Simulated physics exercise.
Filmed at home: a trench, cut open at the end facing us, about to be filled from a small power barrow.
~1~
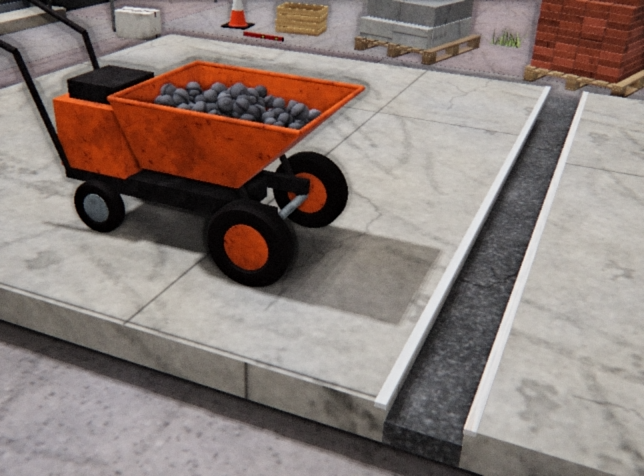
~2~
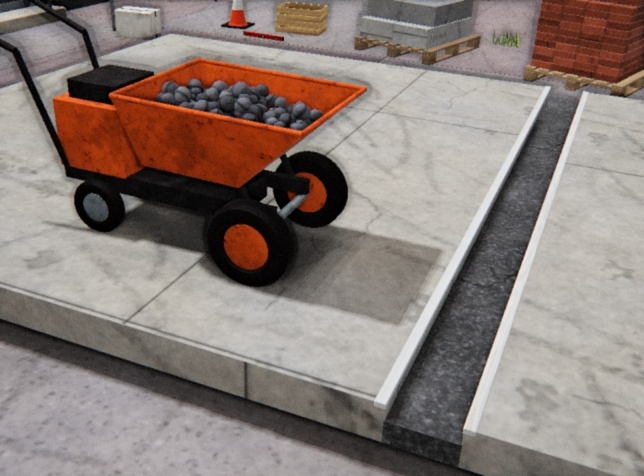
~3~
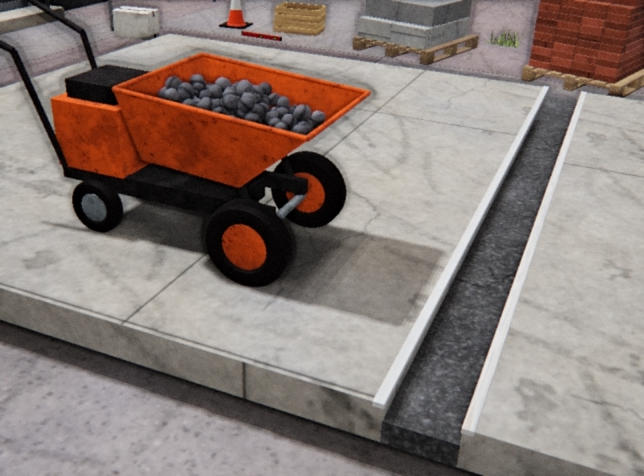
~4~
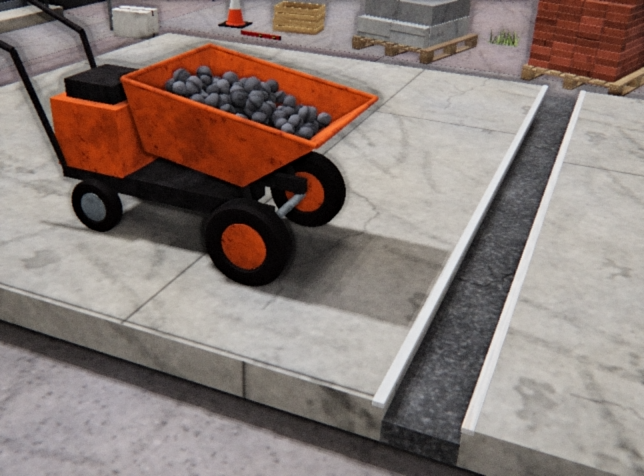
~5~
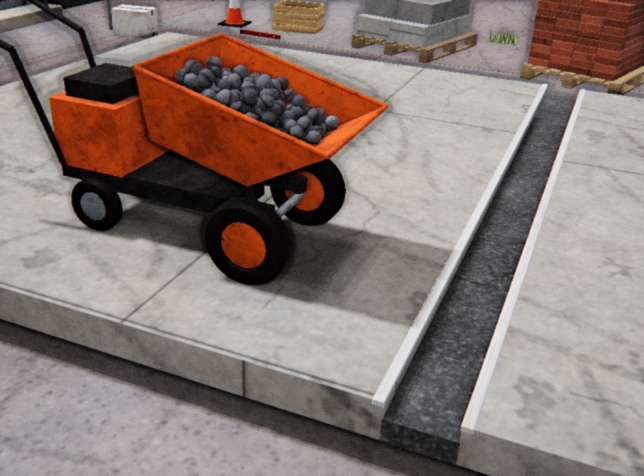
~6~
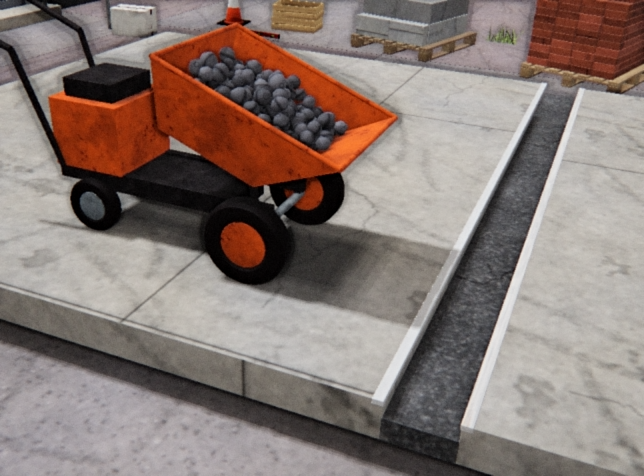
In this clip, an orange skip loaded with round grey cobbles starts level on a small four-wheeled power barrow, then gradually tilts forward to the right, its rear rising, while the wheels stay still on concrete beside a shallow trench.
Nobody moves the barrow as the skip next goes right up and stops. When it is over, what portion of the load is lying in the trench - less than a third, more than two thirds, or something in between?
Something in between is lying there.
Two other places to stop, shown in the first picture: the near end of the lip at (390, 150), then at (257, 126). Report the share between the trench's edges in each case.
First spot: Roughly 20 percent; second spot: Roughly 30 percent.
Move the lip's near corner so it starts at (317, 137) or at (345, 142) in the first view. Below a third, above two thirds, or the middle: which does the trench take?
Spot one gives one to two thirds, spot two gives the middle third.
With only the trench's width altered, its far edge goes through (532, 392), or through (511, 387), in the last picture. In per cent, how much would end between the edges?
In turn 50 and 50 in a hundred.
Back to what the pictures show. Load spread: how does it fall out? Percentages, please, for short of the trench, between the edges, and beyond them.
Short 20, between 45, beyond 10 per cent.
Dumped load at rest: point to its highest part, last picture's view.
Summit once settled: About (426, 270).
Soon, skip tipped steeply; all in the skip.
A while on, skip tipped right over; about half in the skip; about a quarter short of the trench; about a quarter in or heaped over the trench; a stray few falling.
Towards the end, skip tipped right over; about a quarter in the skip; about a quarter short of the trench; about half in or heaped over the trench; a small part beyond it.
Finally, skip tipped right over; about a quarter in the skip; about a quarter short of the trench; about half in or heaped over the trench; a small part beyond it.
